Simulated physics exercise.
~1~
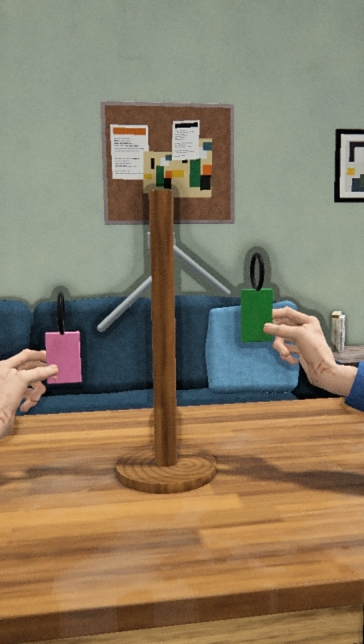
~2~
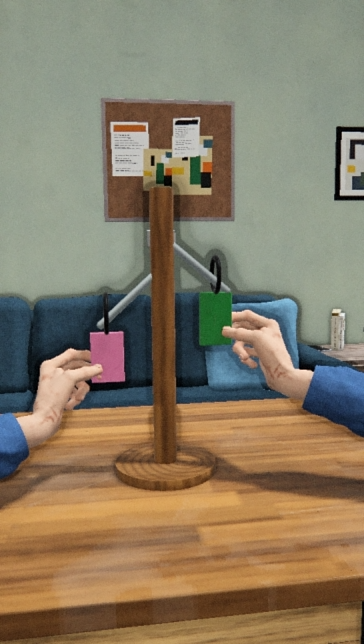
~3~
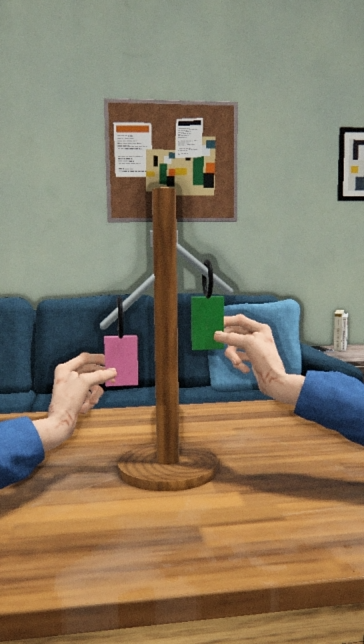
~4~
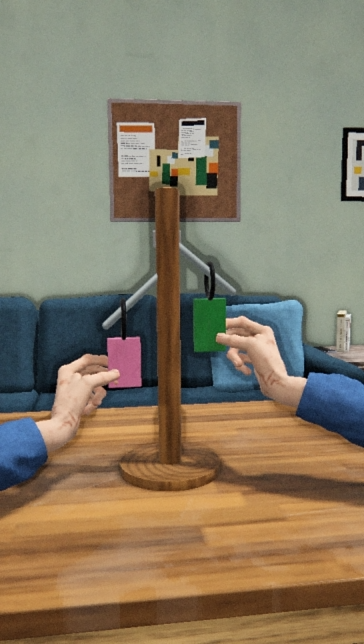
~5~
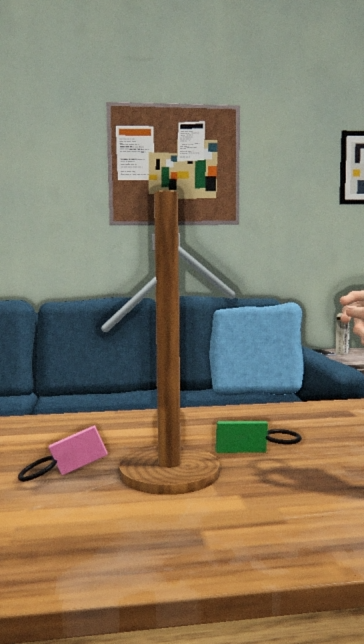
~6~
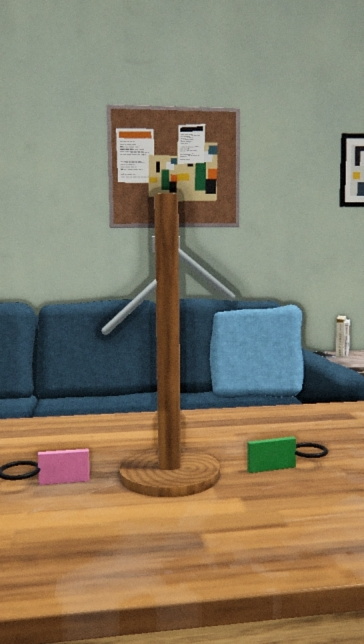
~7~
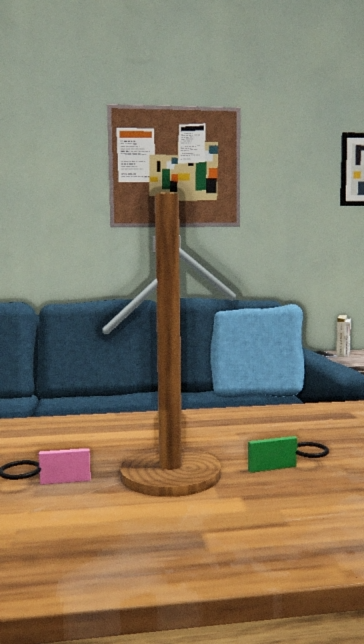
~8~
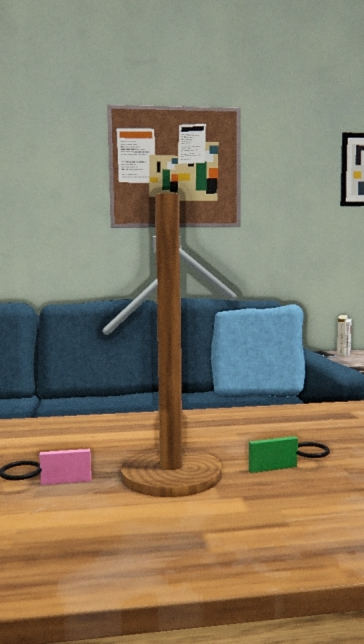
Two hands in blue sleeves reach in from either side of a wooden table, seen from the front, the left holding a pink tag and the right a green tag, each with a black loop. Between them stands a wooden post on a round base, with a blue sofa and a corkboard behind. The hands bring the tags inward, close to the post, and hold them there briefly. Then they let go and draw back, and both tags drop to the table. They end lying still on their sides, pink to the left of the base and green to the right.
